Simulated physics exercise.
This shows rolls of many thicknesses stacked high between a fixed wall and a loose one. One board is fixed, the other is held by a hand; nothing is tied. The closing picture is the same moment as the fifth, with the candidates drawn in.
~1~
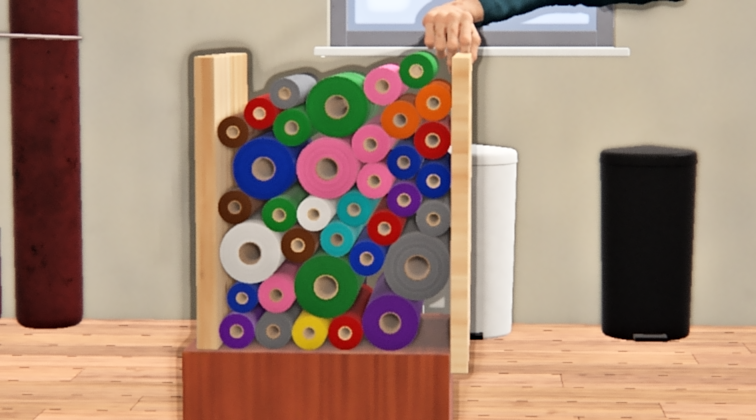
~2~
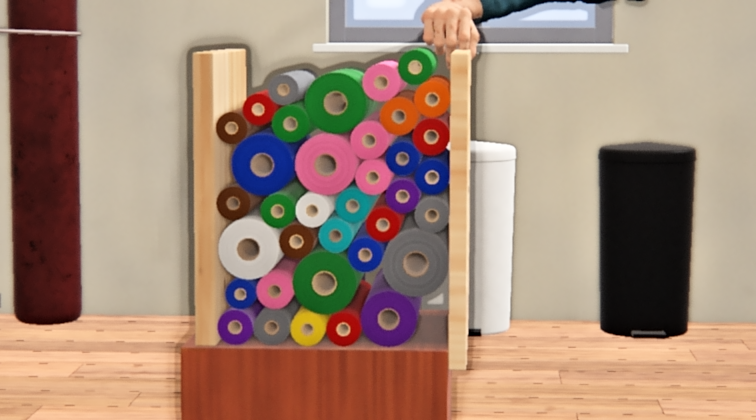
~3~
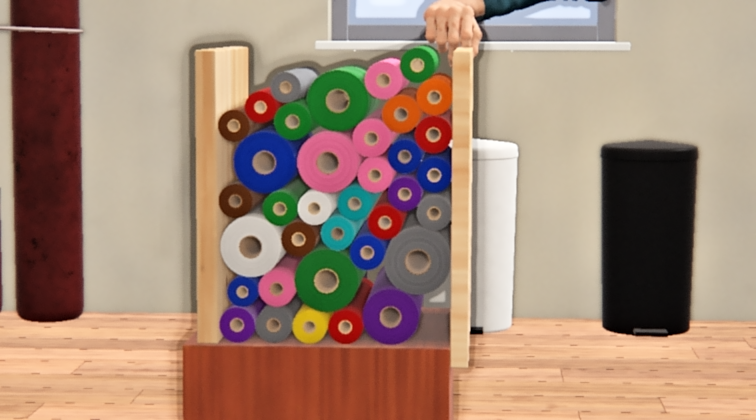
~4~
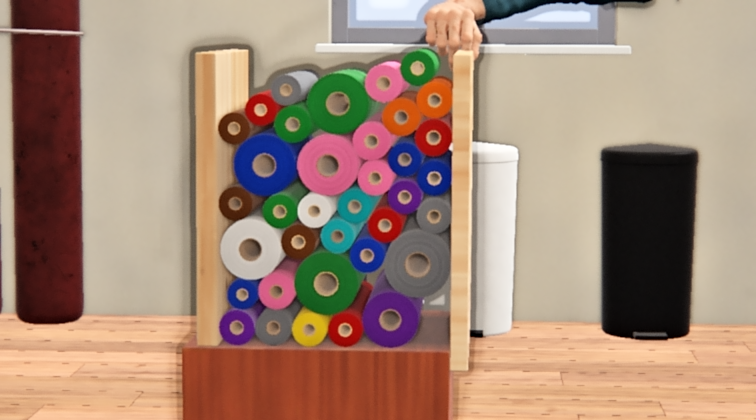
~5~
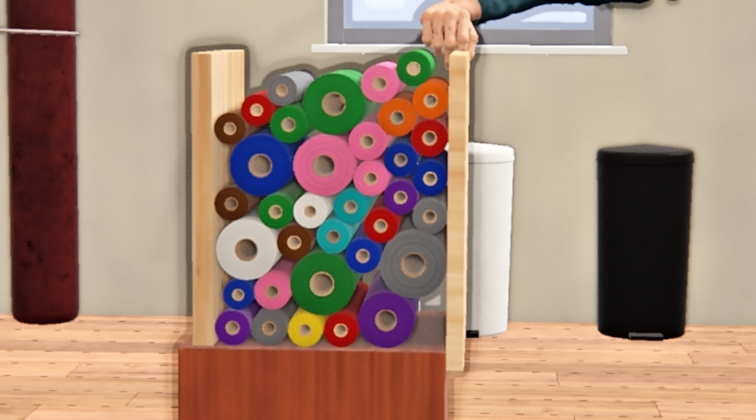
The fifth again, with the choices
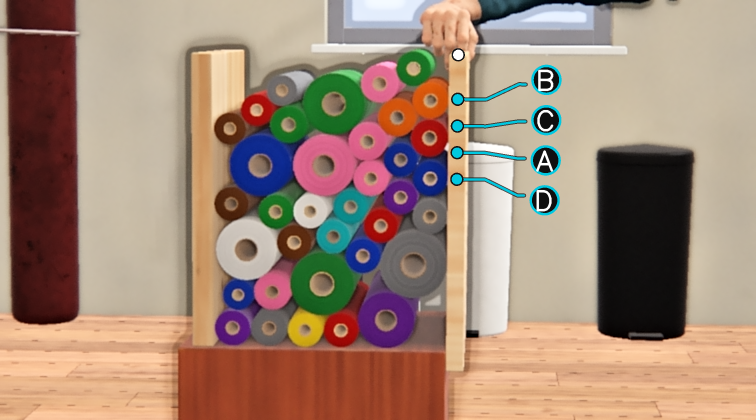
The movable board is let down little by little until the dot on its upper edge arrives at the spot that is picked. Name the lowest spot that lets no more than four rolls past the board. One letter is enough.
At most to A.
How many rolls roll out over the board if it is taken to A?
The count is two.
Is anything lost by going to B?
No.
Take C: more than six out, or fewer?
Fewer than six.
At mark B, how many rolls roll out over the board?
The count is none.
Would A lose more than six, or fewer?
At A, fewer than six.
On the marked copy, A at (457, 153); B at (458, 100); C at (458, 126); D at (457, 179); the white dot at (458, 55).
With A. Early on, top of the board (449, 104).
Further on, top of the board (448, 152).
At the end, top of the board (448, 152), two out over the board.
As for the rest, B none out over the board; C none out over the board; D five out over the board.
